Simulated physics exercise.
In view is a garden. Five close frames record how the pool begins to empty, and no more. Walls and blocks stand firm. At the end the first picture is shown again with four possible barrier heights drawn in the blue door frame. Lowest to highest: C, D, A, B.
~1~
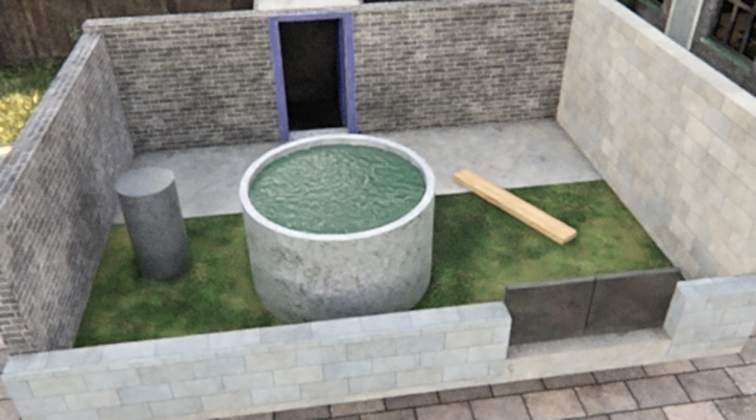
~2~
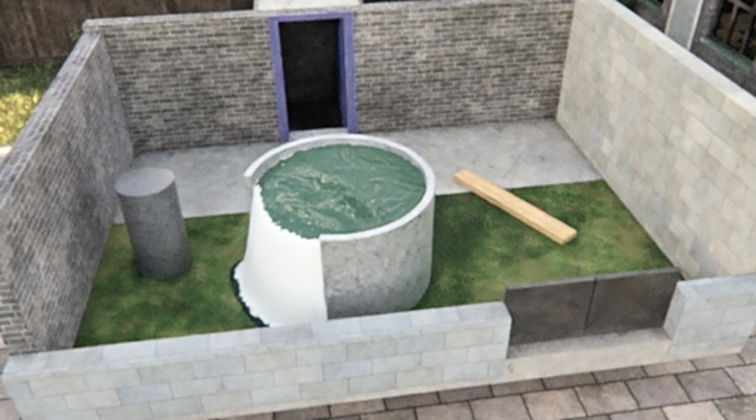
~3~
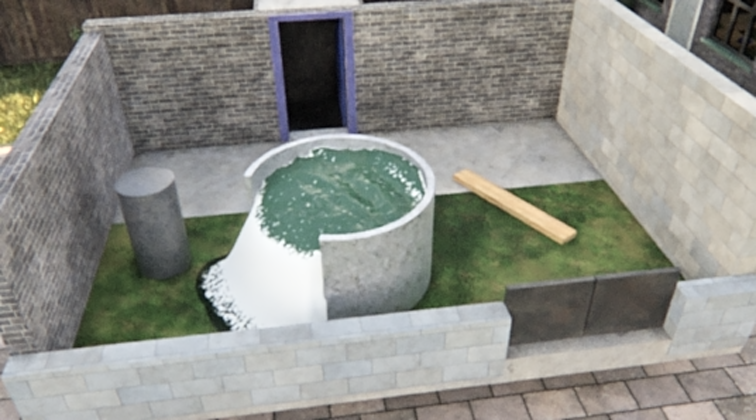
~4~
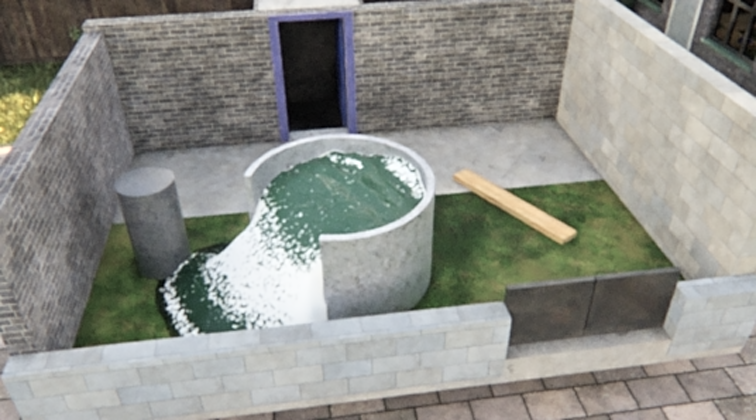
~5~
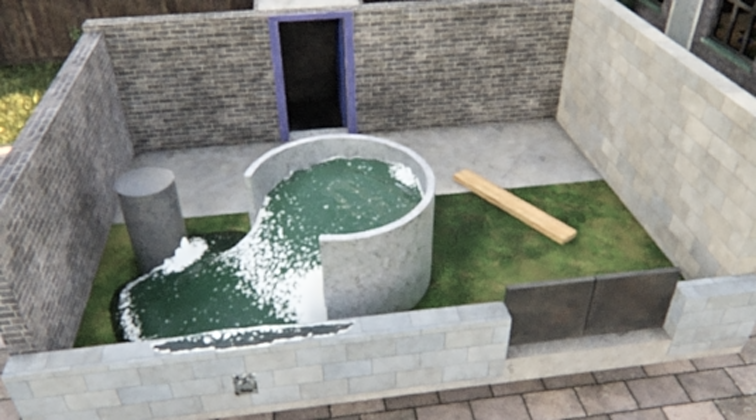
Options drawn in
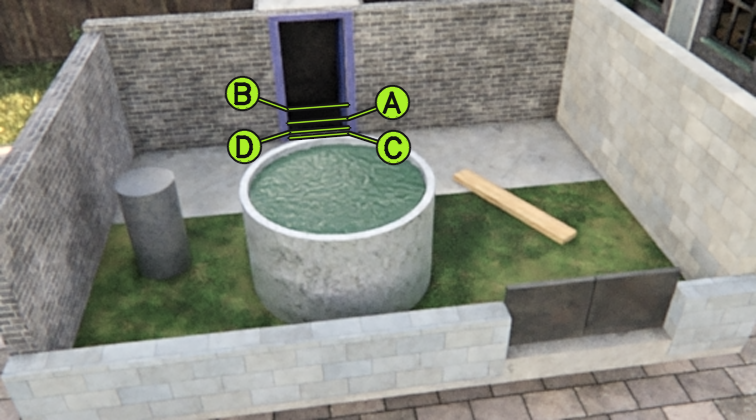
We see a walled garden with a round pool of green water, whose front-left side opens, letting the water pour out in a foaming white rush and spread left across the grass to the grey cylinder and front wall.
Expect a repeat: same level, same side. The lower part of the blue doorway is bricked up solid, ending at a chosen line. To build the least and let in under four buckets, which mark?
Go for D.
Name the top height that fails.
C it is.
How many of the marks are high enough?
Three of them.
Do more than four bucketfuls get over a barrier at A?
No, that is safe.
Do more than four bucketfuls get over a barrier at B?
No, not at all.
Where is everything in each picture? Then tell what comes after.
Water in the pool at rest, its middle at (338, 187); foot of the blue doorway at (319, 138); shut gate at (591, 288), in the first frame.
Front seen at (242, 268), 2 % of the ground wet, in the second frame.
Front seen at (217, 262), 5 % of the ground wet, in the third frame.
Front seen at (196, 253), 8 % of the ground wet, in the fourth frame.
Front seen at (126, 288), 13 % of the ground wet, in the fifth frame.
On the marked copy, A at (318, 120); B at (317, 107); C at (319, 135); D at (319, 130); from the bottom up C, D, A, B.
Choosing A, nothing gets over.
Choosing B, nothing gets over.
Choosing C, about 7 bucketfuls get in.
Choosing D, a splash gets over, under a bucket.
